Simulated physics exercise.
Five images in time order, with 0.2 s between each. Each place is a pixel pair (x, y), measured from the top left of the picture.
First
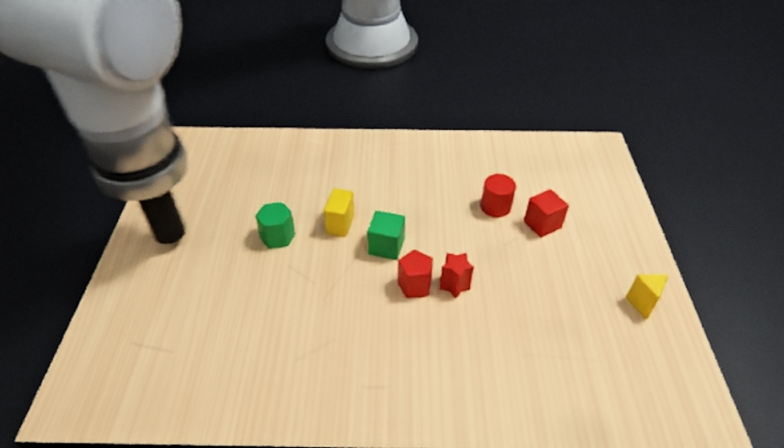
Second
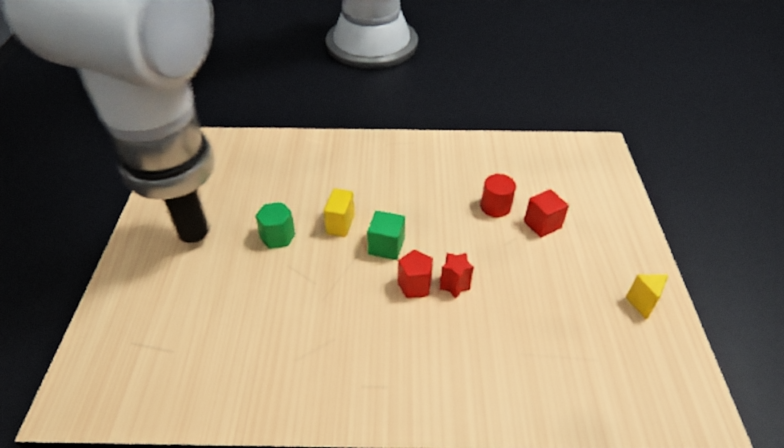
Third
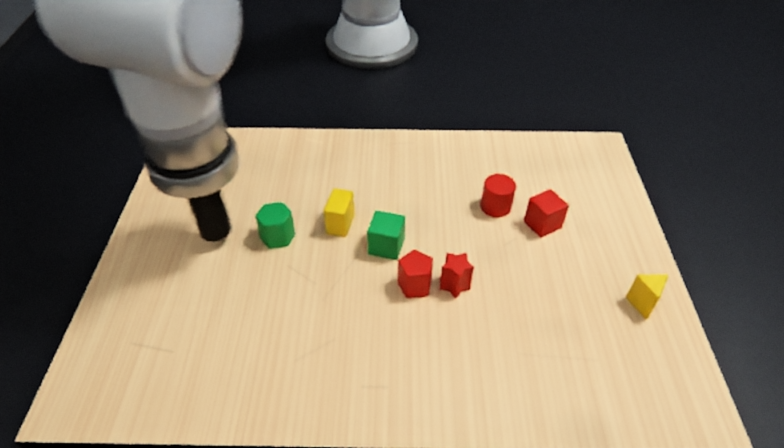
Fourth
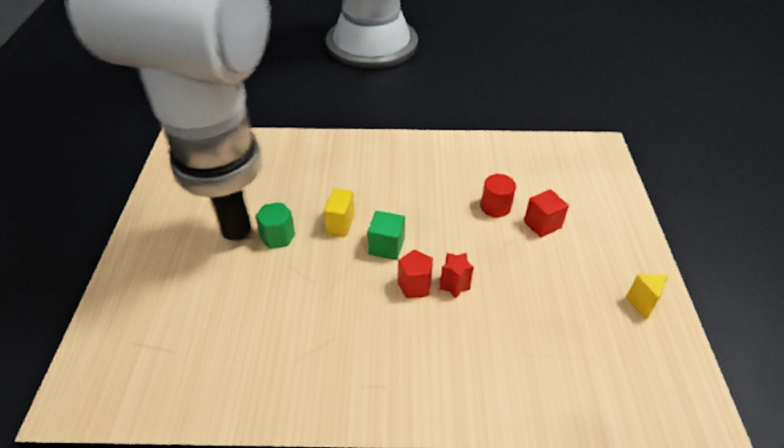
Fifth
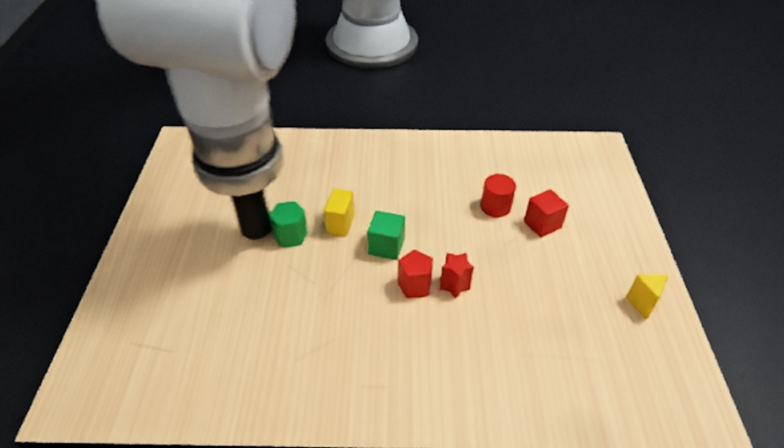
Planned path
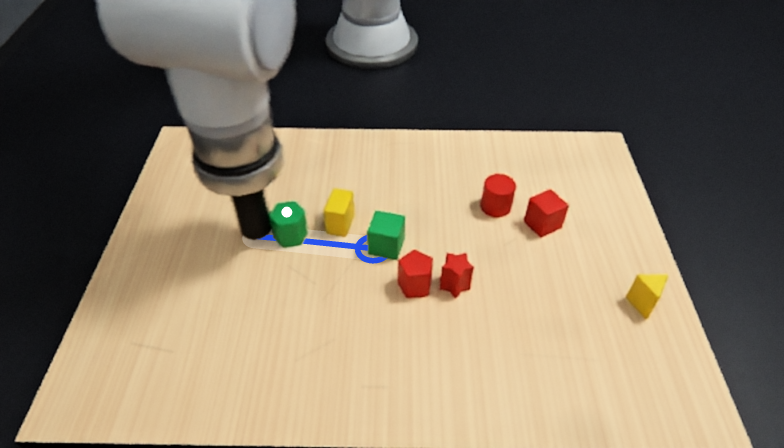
At first, a robot arm holds its black rod over the left side of a wooden board scattered with green, yellow and red blocks. The arm moves steadily right toward the green six-sided block, then nudges it slightly right toward the yellow block, while the other blocks stay still.
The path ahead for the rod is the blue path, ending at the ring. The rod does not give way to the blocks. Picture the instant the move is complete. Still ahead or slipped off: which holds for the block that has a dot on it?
I'd say the block that has a dot on it has slipped off and sits beside or behind the rod.
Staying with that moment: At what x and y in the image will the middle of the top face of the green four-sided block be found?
Around (409, 223).
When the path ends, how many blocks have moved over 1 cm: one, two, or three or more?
I expect three or more blocks to be moved by more than 1 cm.
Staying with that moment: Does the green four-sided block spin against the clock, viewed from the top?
No, that is not what happens.
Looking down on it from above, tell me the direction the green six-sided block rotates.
My answer: Anticlockwise.
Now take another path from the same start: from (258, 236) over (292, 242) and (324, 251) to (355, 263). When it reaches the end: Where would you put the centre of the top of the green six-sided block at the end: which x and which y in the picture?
When the path ends, it will be at (358, 214).
Path on the board, from (258, 236) directly to (373, 249); the dot is on the green six-sided block.
On the path given first. One third of the way, rod at (295, 232); green six-sided block at (325, 211), turned 25° anticlockwise; yellow oblong at (351, 197), turned 25° anticlockwise.
Two thirds of the way, rod at (334, 236); green six-sided block at (362, 210), turned 55° anticlockwise; yellow oblong at (368, 190), turned 85° anticlockwise.
At the end, rod at (373, 241); green six-sided block at (387, 204), turned 95° anticlockwise; yellow oblong at (372, 186), turned 115° anticlockwise; green four-sided block at (409, 223), turned 40° clockwise; red five-sided block in place.
